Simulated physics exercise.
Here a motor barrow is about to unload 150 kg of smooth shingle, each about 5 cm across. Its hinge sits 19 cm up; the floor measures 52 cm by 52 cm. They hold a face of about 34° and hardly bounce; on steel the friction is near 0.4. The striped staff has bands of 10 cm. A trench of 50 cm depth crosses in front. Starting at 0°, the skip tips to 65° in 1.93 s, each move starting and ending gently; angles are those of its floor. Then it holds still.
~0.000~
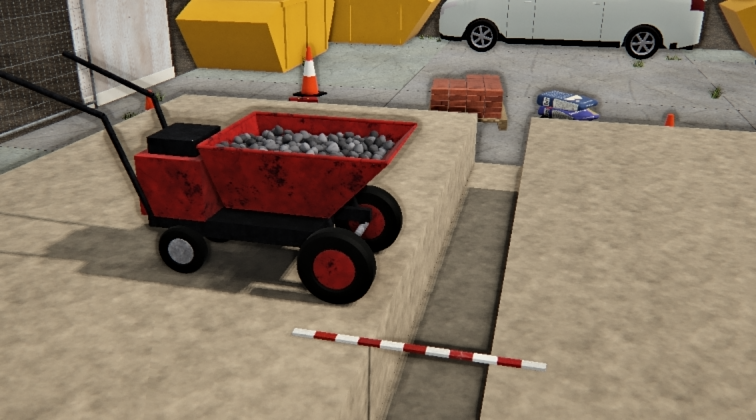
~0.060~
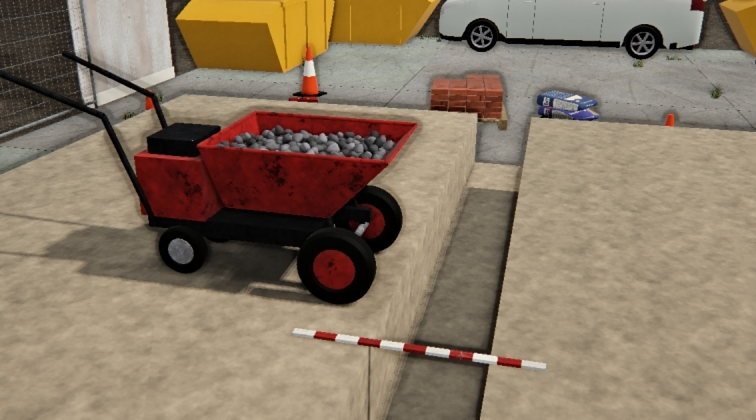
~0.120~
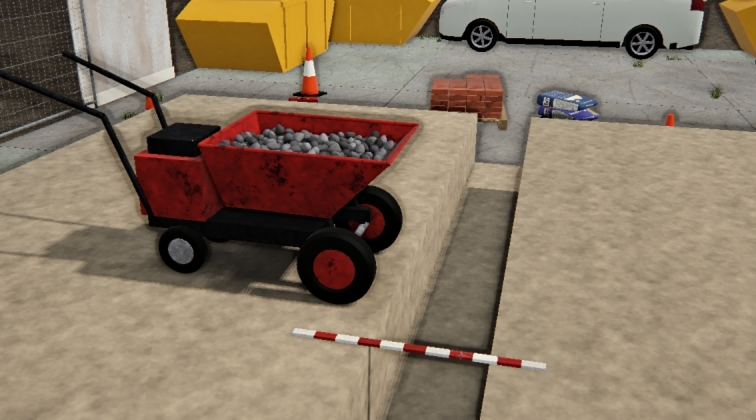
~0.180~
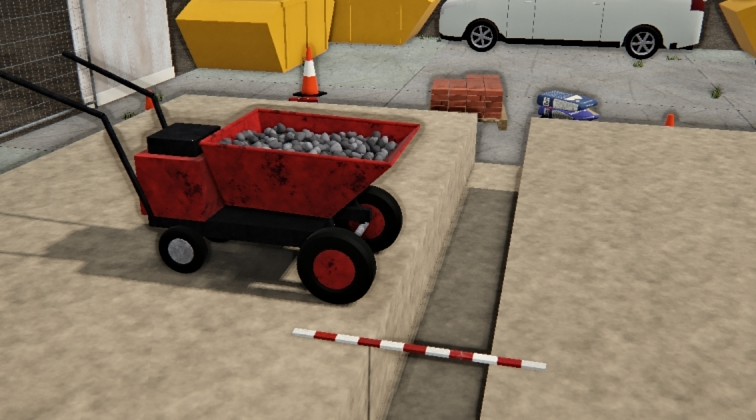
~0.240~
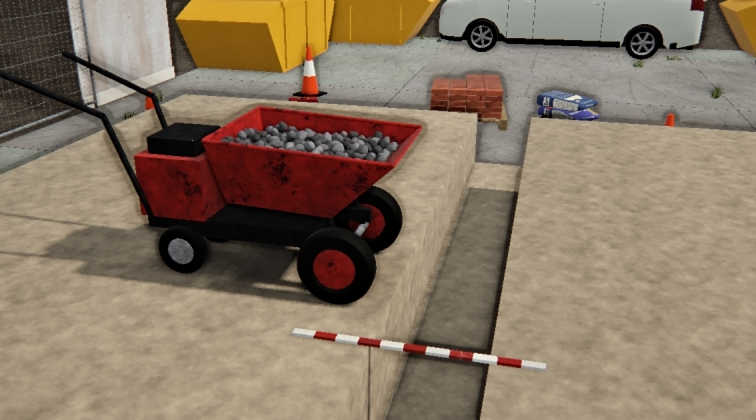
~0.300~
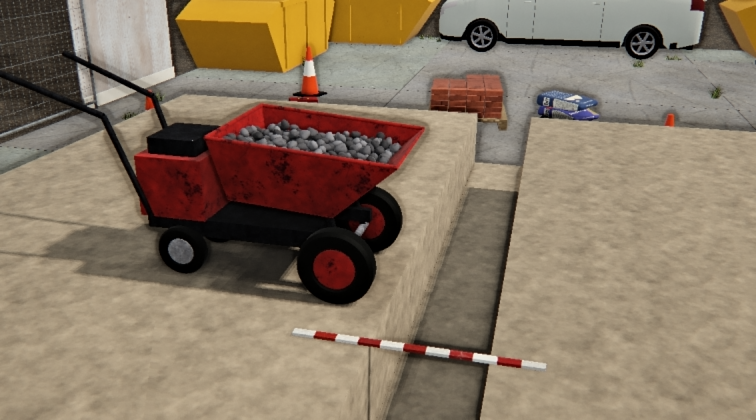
The red skip of a motor barrow, loaded with grey stones, tilts very slightly forward.
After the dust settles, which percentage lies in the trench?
About 53 per cent.
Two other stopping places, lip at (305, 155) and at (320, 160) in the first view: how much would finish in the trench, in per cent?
Near 100 per cent from the first place, 100 from the second.
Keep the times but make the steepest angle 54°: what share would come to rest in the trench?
Then about 55 per cent.
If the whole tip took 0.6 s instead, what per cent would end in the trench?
In that case some 30 per cent.
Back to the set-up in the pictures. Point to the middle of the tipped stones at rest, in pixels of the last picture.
Near (491, 357).
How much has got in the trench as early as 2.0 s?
Some 25 per cent.
After 1.5 s the floor is at 55°; 99 % in the skip, 1 % in the trench; the foremost stones are at (479, 239).
After 2.0 s the floor is at 65°; 41 % in the skip, 23 % in the trench, 35 % past the trench; the foremost stones are at (622, 306).
After 2.4 s the floor is at 65°; 17 % in the skip, 35 % in the trench, 48 % past the trench; the foremost stones are at (704, 315).
After 4.3 s the floor is at 65°; 0 % in the skip, 53 % in the trench, 47 % past the trench; the foremost stones are at (741, 308).
